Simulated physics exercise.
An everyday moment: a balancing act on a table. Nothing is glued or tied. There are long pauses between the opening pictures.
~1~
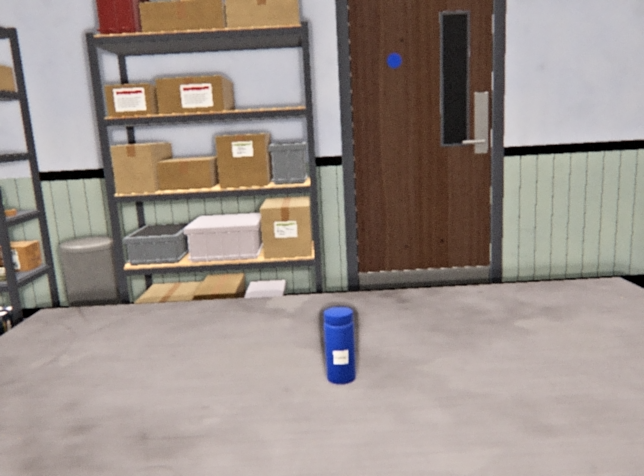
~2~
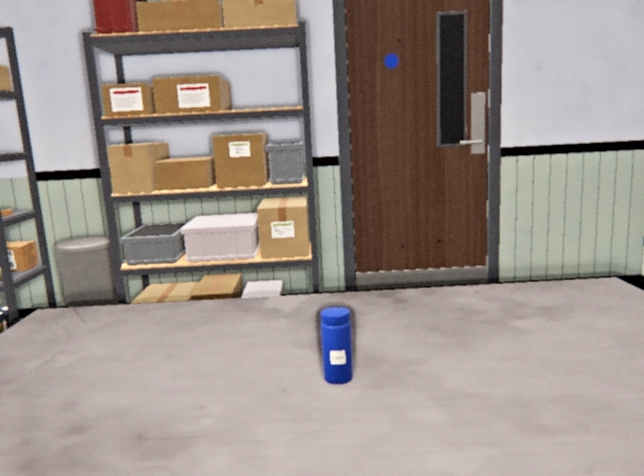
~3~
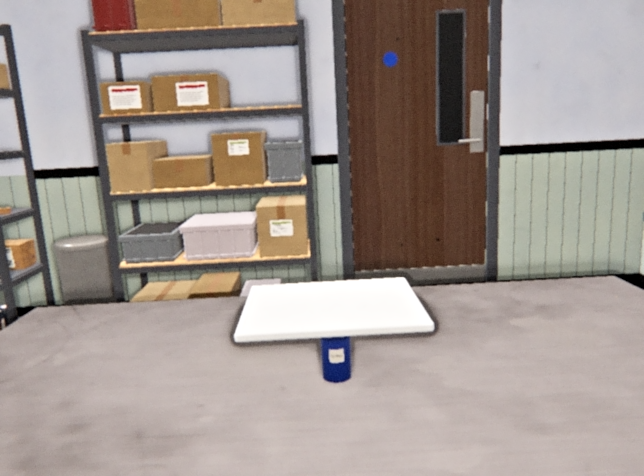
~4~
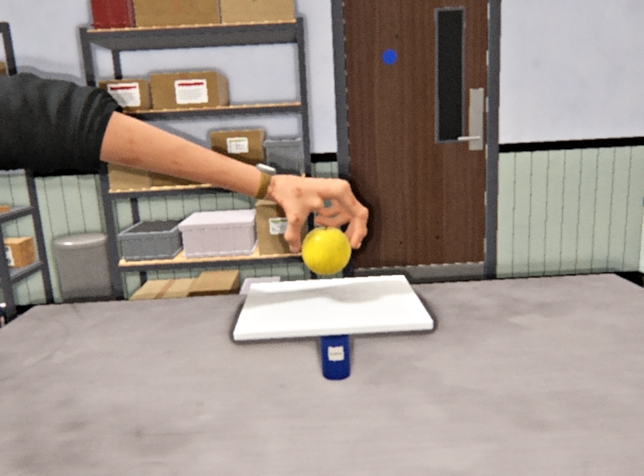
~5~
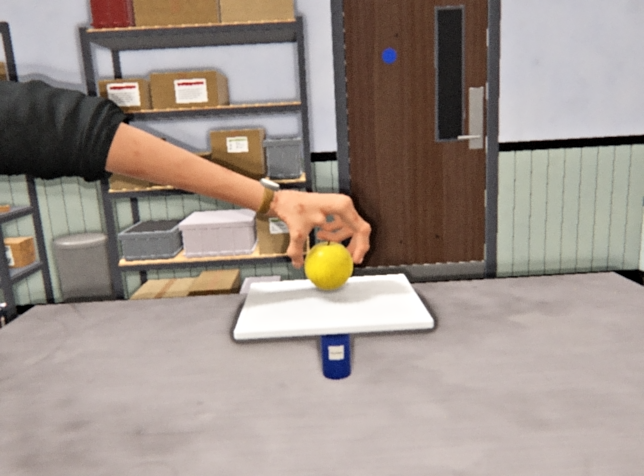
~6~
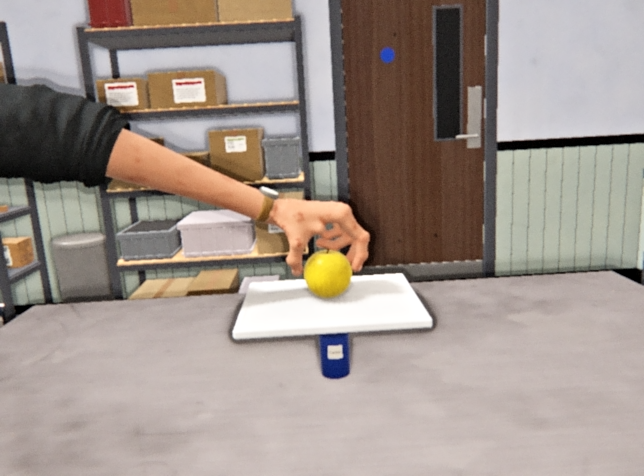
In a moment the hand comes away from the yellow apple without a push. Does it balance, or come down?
The stack holds.
Then, 0.20 s on from there, no change.
Then, 0.40 s on from there, yellow apple resting near (328, 274).
In the end, all 3 unmoved. At the end, from the last picture's camera, yellow apple near (328, 274). The stack stays up.
